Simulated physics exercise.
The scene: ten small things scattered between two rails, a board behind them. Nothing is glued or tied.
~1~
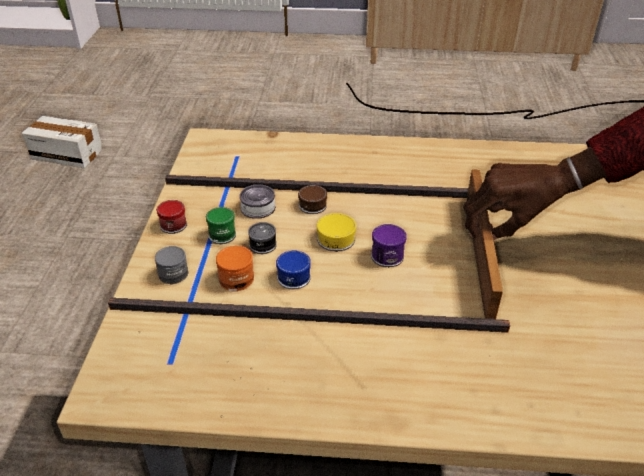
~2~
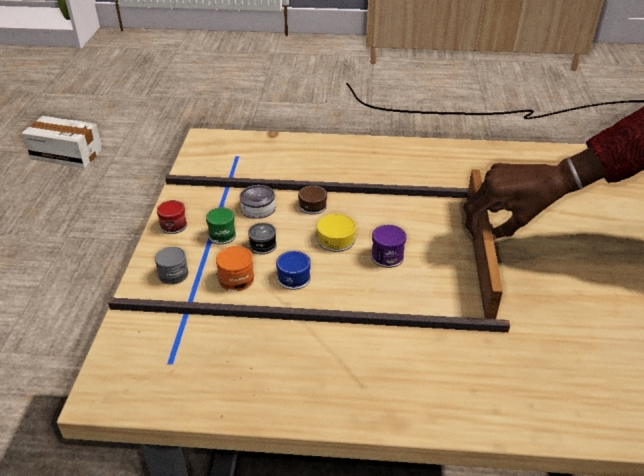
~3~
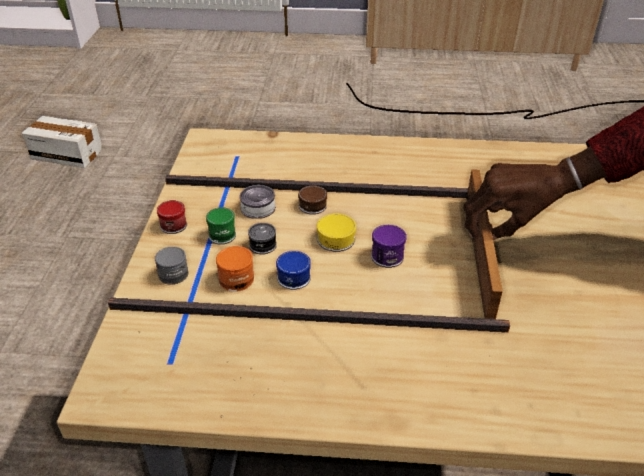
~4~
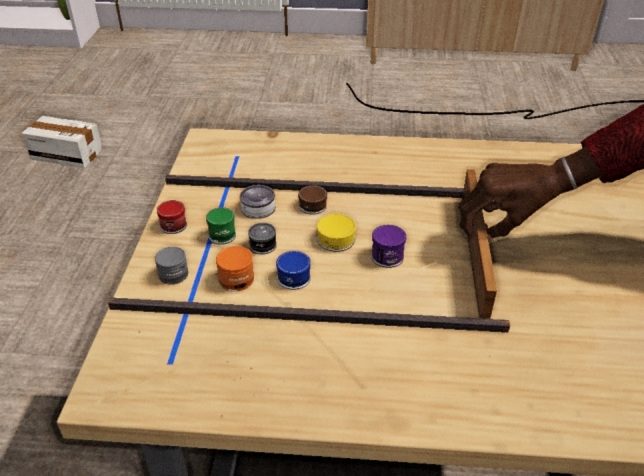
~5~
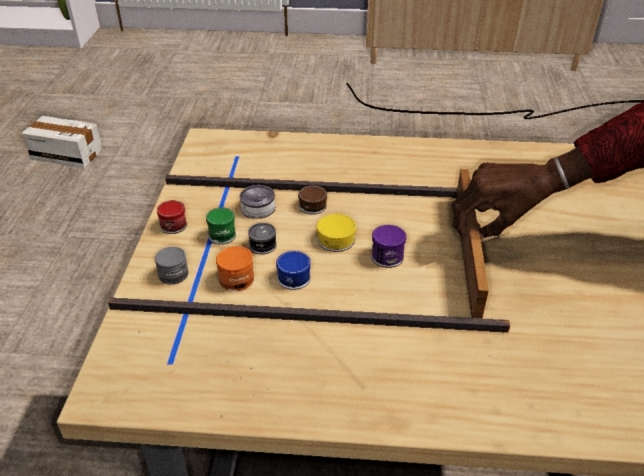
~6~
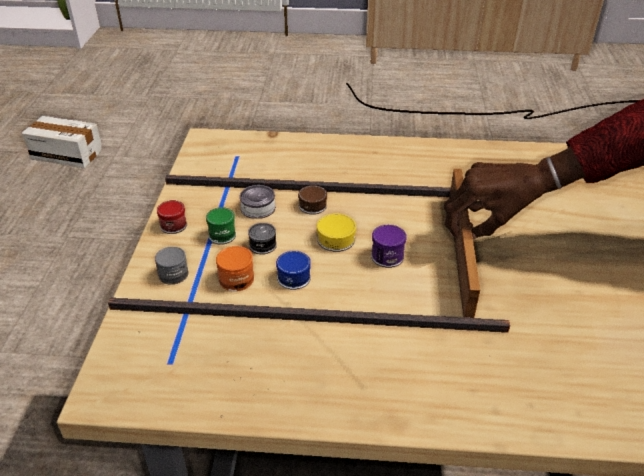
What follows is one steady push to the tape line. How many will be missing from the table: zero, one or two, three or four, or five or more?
In the end the number that fall off is one or two.
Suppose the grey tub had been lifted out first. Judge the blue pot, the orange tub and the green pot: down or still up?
The blue pot holds on, the orange tub stays on, the green pot survives.
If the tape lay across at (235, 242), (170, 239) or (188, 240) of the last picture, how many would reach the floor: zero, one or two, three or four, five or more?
Taking them in turn, zero; five or over; three to four.
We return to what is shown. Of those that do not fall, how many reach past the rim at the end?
Overhanging: 0.
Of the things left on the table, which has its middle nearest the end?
The green pot ends nearest.
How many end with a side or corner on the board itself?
That makes 4.
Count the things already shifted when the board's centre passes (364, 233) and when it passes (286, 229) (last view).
By then 2, and 8.
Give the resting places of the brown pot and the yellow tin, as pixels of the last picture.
The brown pot at (209, 193), the yellow tin at (196, 218).
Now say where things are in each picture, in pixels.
The first picture shows red tin (172, 217); grey tub (172, 266); green pot (221, 225); board (482, 239); tape (210, 241).
The second picture shows grey tub (172, 266); orange tub (235, 269).
The third picture shows green pot (221, 226); blue pot (294, 270).
The fourth picture shows red tin (172, 217); white pot (258, 202).
The fifth picture shows grey tub (172, 266); black pot (263, 238).
The sixth picture shows red tin (172, 217); grey tub (172, 266); green pot (221, 226); board (463, 238); tape (210, 241).
Early on, none off yet; red tin at rest near (172, 217); grey tub at rest near (172, 266); green pot at rest near (221, 226).
Finally, the number that fall off is one or two; lost, grey tub and red tin.
